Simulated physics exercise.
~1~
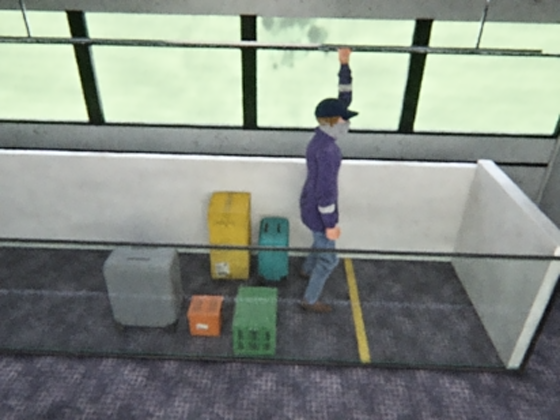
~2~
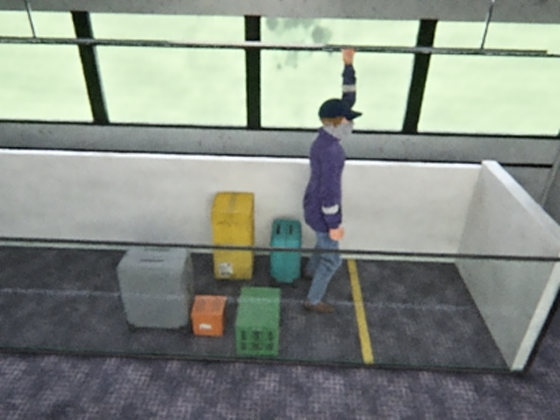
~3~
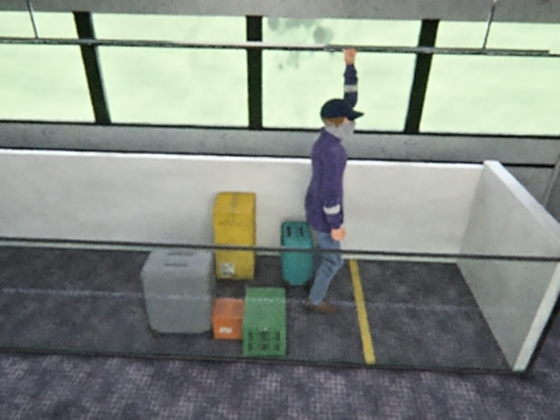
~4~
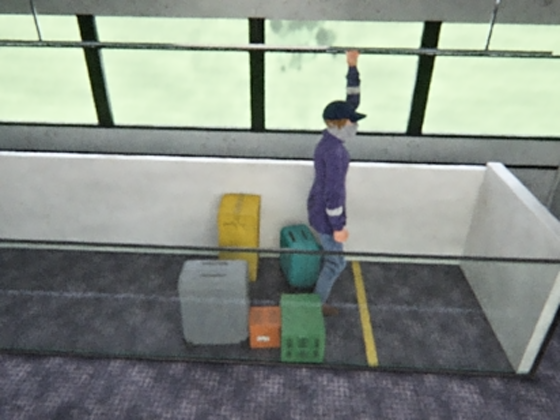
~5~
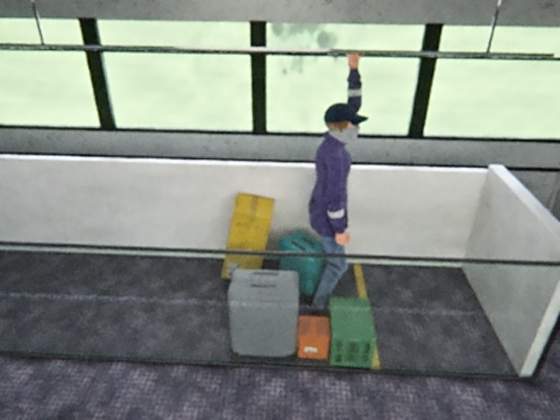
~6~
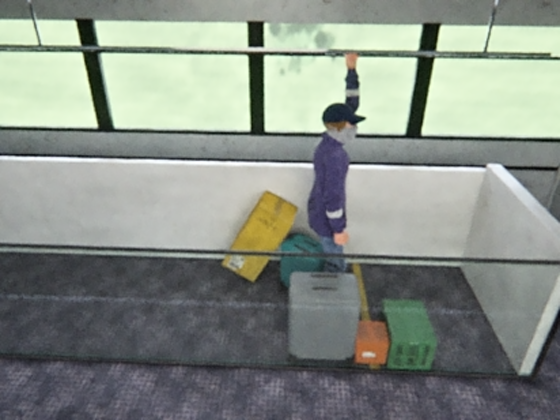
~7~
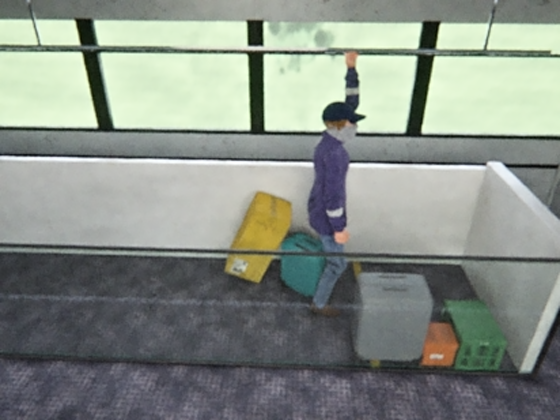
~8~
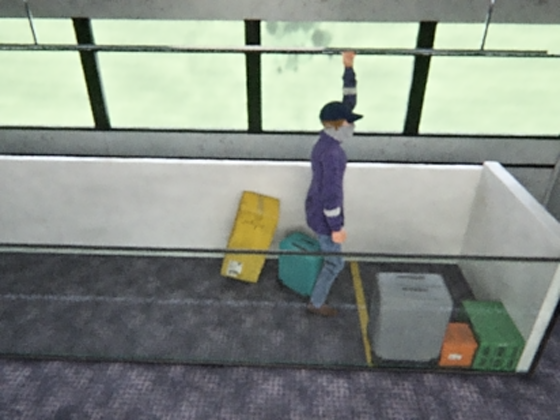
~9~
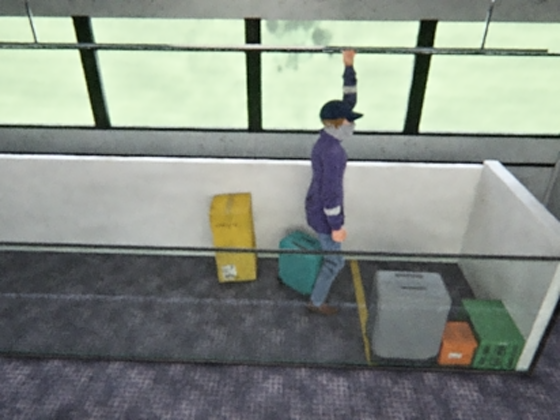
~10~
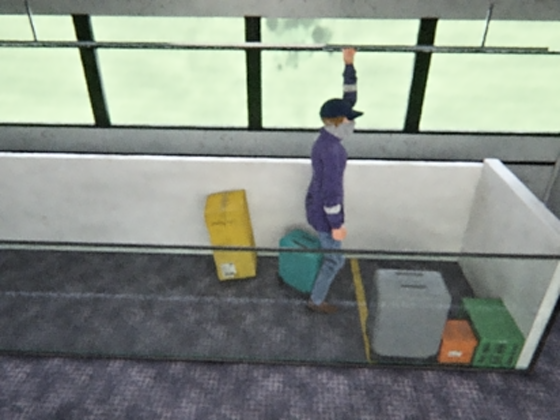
A person in a purple jacket and dark cap stands holding an overhead rail in a luggage bay with windows behind, seen from slightly above and the side. To the left of a yellow floor line are a tall yellow bag, a teal case, a big grey case, an orange tub and a green crate. The grey case rolls right, and the tub and crate slide along with it, while the teal case shifts toward the person's legs. The yellow bag tips right, then rocks back. The grey case, tub and crate settle beyond the line, the teal and yellow pieces short of it.
